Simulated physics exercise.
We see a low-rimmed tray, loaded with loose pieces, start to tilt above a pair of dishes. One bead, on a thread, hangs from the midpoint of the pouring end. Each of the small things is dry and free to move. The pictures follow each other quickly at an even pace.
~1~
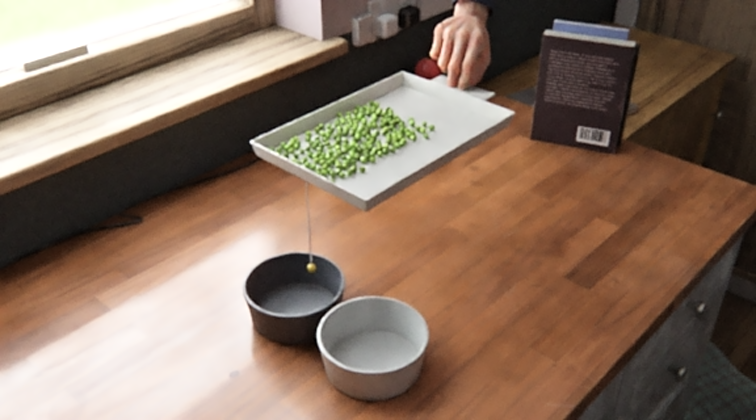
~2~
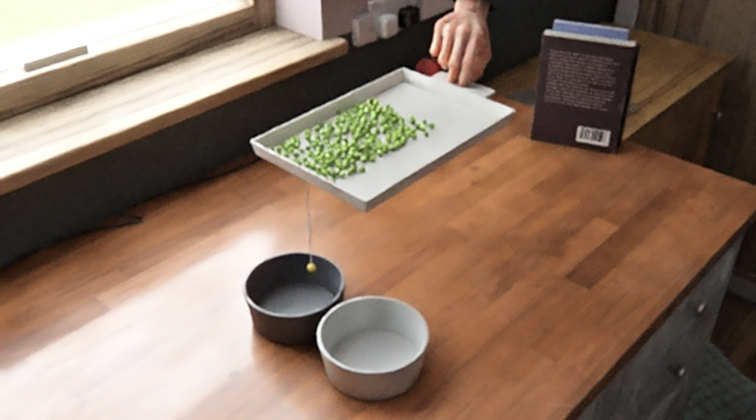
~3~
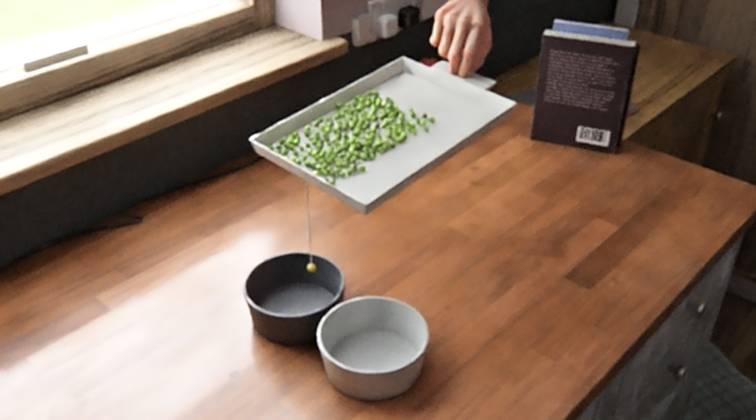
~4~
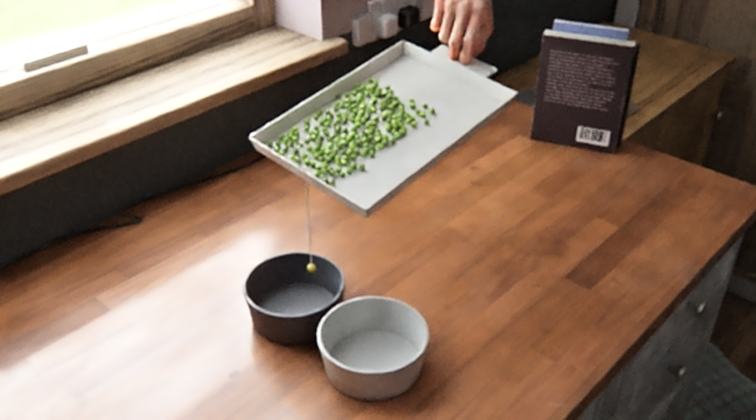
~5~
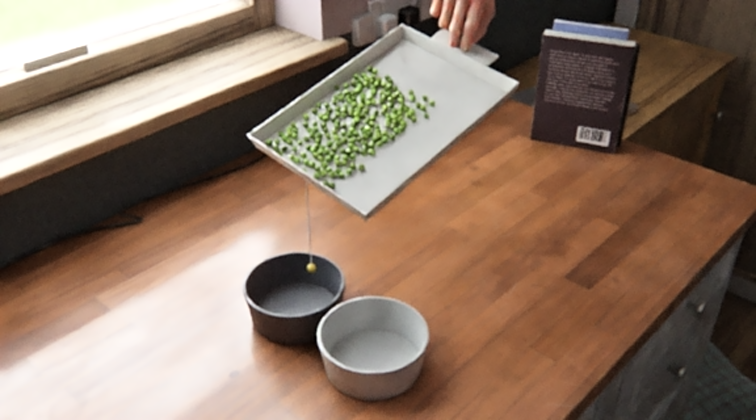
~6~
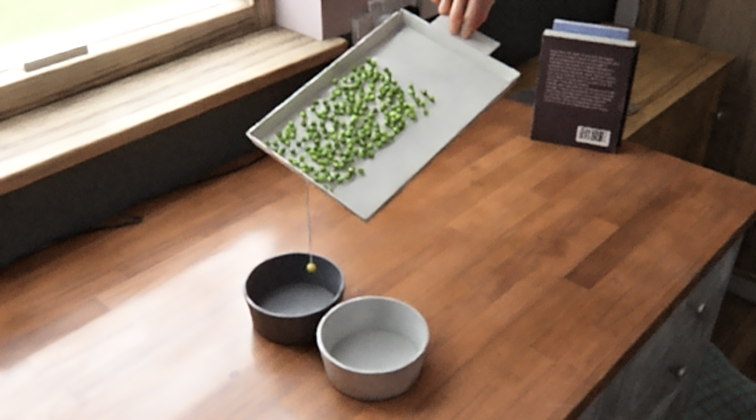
The video shows a hand holding a pale, low-rimmed tray of green peas above a dark bowl and a light grey bowl on a wooden counter, then gradually raising the handle end so the tray slants more steeply.
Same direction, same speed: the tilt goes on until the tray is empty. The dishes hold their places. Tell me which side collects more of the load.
The larger share will most likely go to the dish on the right.
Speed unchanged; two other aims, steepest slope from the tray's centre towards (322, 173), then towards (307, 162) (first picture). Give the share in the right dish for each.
Respectively 10 and 0 in a hundred.
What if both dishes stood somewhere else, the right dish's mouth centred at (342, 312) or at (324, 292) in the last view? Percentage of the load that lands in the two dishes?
90 % for the first, 40 % for the second.
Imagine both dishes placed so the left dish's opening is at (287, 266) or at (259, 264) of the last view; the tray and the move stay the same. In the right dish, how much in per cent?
In order: 100 percent and 90 percent.
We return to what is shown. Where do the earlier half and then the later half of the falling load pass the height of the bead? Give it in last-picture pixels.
Near (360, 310) to start, and near (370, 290) afterwards.
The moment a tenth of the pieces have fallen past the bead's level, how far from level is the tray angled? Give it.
It is at around 70 degrees.
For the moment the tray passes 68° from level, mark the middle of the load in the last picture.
Load centre: Approx. (357, 217).
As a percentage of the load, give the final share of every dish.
0 % left, 90 % right.
Shortly afterwards, tray tipped steeply; near two thirds on the tray; a little in the right dish; a little in the air.
Next, tray tipped past a quarter turn; only a few on the tray; the bulk in the right dish; only a few in the left dish; only a few outside both; a little in the air.
Some moments later, tray tipped past a quarter turn; all but a few in the right dish; only a few in the left dish; a little outside both.
In the end, tray tipped past a quarter turn; all but a few in the right dish; only a few in the left dish; a little outside both.
